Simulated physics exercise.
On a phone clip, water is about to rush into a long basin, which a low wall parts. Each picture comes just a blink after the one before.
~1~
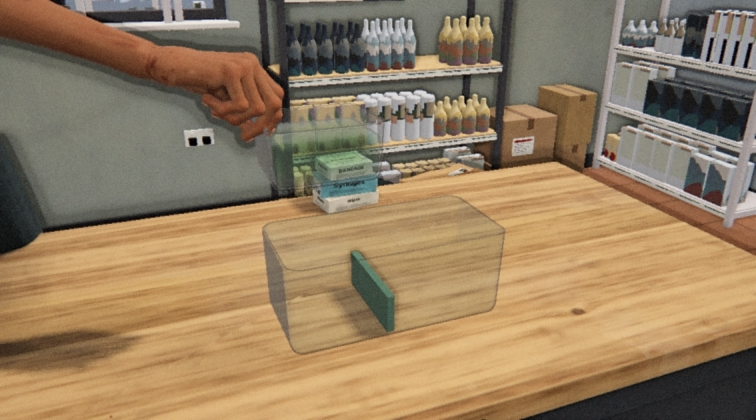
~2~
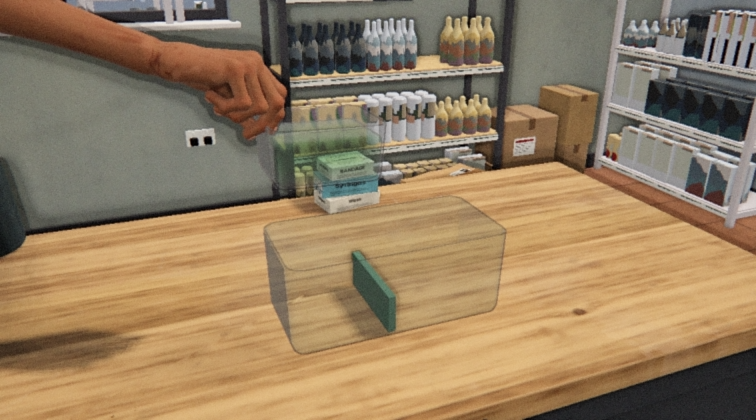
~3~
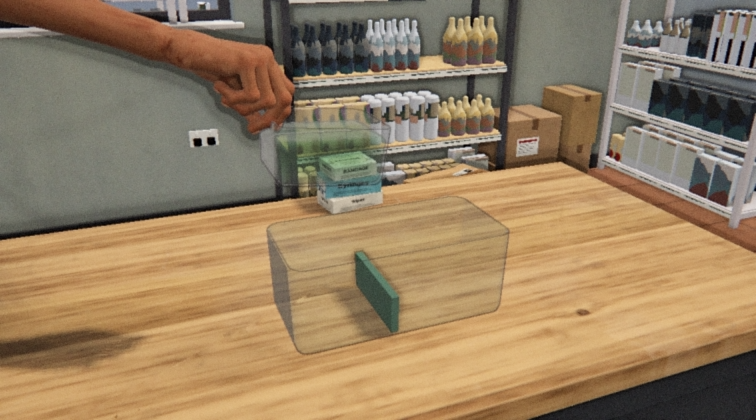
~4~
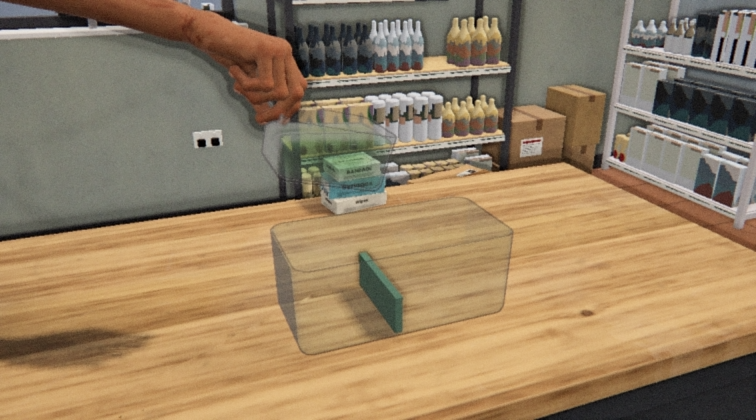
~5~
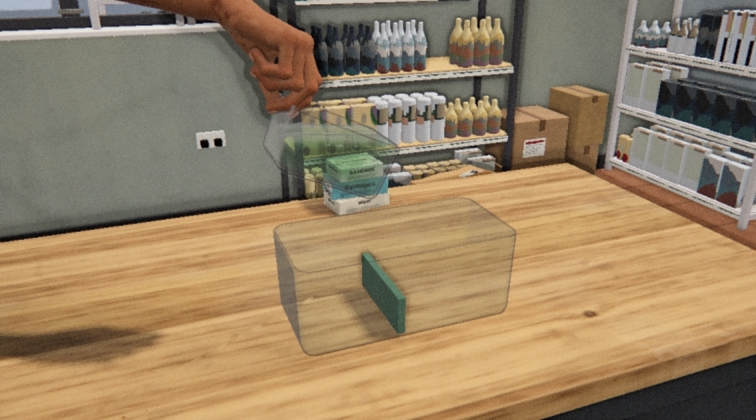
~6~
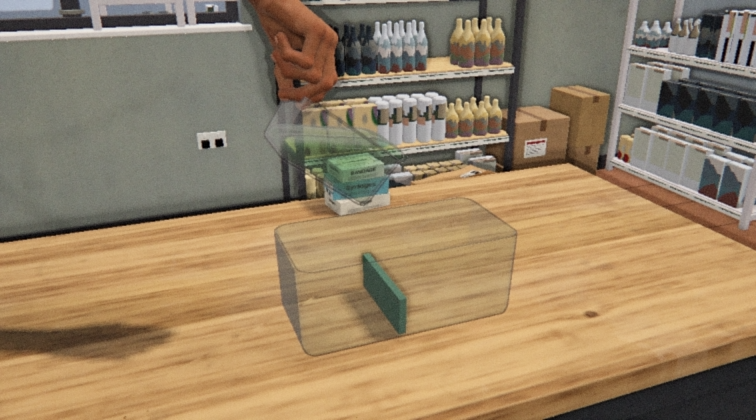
A hand tilted a see-through container of greenish liquid further and further above a clear basin with a low green wall inside, on a wooden table with small stacked boxes behind it.
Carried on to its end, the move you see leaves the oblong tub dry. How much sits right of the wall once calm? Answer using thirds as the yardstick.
Over two thirds of it.
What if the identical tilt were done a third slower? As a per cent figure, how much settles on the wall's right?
I'd say roughly 80 in every hundred ends up there.
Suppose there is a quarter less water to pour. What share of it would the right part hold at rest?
I'd put it at some 75 %.
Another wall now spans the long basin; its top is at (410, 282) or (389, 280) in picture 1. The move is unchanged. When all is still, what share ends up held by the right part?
With the first placement it is 40 %, with the second 55 %.
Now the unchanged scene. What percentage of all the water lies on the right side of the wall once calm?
Near 80 in a hundred.
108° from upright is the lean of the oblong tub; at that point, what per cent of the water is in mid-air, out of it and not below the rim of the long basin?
I'd say some 30 per cent of it.
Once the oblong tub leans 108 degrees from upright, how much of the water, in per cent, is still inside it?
10 %.
A moment on, the oblong tub is tipped right over and 11 per cent is still to pour, 0 is left of the wall and 57 right of it.
Next, the oblong tub is tipped right over and 0 per cent is still to pour, 15 is left of the wall and 79 right of it.
Then the oblong tub is tipped right over and 0 per cent is still to pour, 18 is left of the wall and 79 right of it.
Later the oblong tub is tipped right over and 0 per cent is still to pour, 19 is left of the wall and 79 right of it.
Finally, 19 per cent lies left of the wall, 79 right of it and 2 outside.
